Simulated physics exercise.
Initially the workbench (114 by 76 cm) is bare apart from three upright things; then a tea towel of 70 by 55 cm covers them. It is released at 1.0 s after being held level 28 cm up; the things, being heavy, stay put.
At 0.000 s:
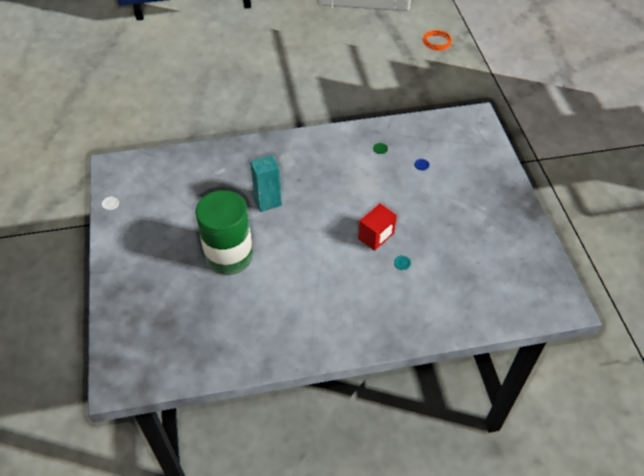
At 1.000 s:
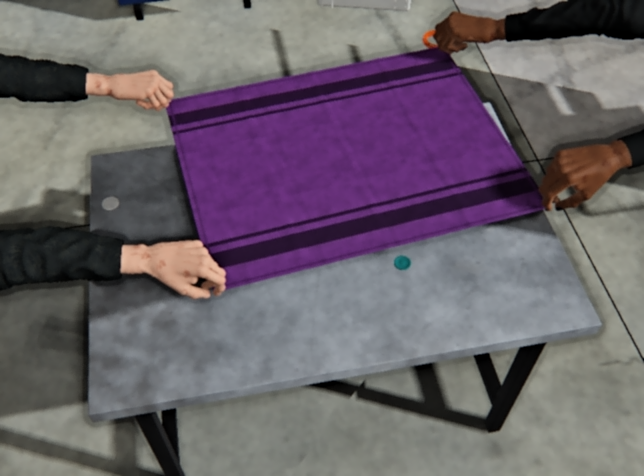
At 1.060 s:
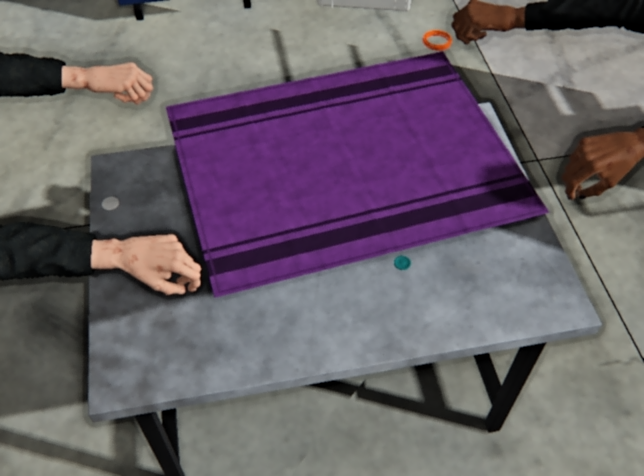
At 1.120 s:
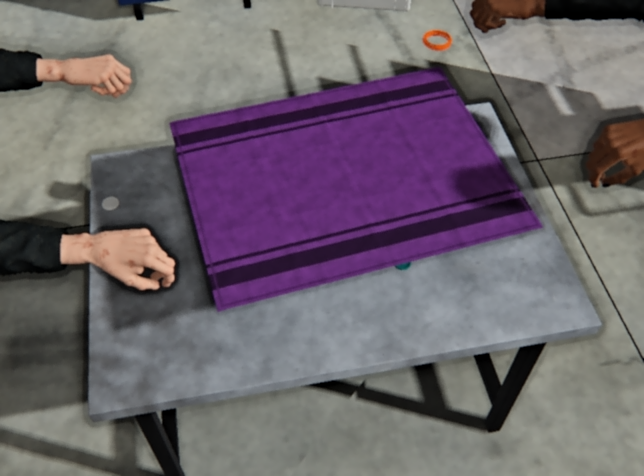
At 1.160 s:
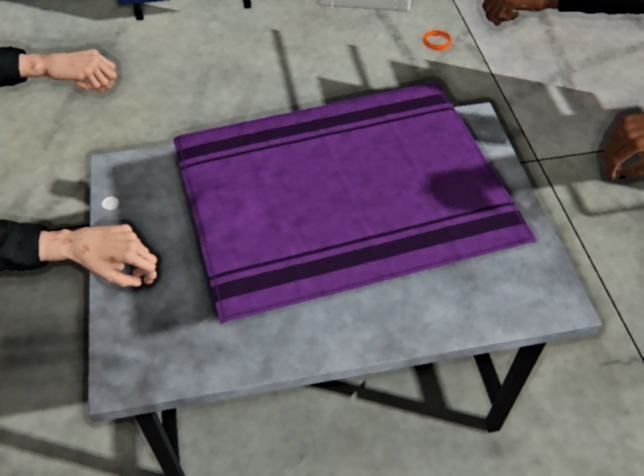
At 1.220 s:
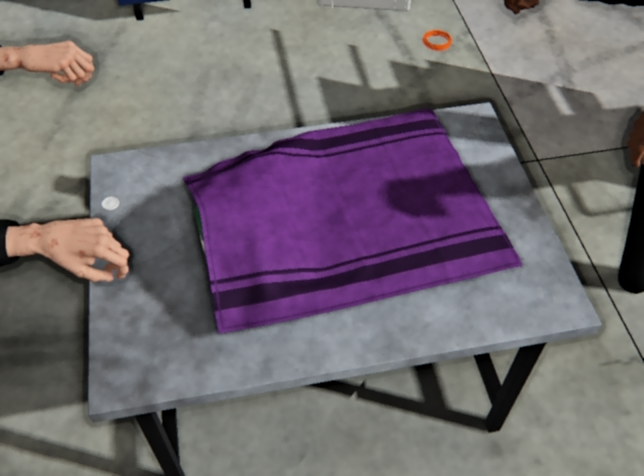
In the video, two pairs of hands hold a purple striped tea towel flat above a gray workbench with a green canister, teal block and red carton, then release it and draw back as it sinks and begins to crease.
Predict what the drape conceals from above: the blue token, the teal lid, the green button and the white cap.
Result: Blue token gets covered, teal lid ends under the cloth, green button vanishes under it, white cap still shows.
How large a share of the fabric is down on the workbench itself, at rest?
Roughly 35 % of it.
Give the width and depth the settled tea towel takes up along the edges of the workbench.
It spans close to 66 centimetres sideways and close to 56 centimetres in depth.
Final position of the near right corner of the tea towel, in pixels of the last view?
It settles at roughly (502, 287).
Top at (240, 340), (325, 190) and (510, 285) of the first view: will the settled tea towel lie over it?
In order: Exposed, hidden, exposed.
After 1.4 s, 25 % of it is down, spanning 68 by 56 cm, above blue token, green button, teal lid.
After 1.6 s, 30 % of it is down, spanning 67 by 55 cm, above blue token, green button, teal lid.
After 1.7 s, 35 % of it is down, spanning 67 by 55 cm, above blue token, green button, teal lid.
After 1.9 s, 35 % of it is down, spanning 67 by 55 cm, above blue token, green button, teal lid.
After 2.7 s, 35 % of it is down, spanning 67 by 55 cm, above blue token, green button, teal lid.
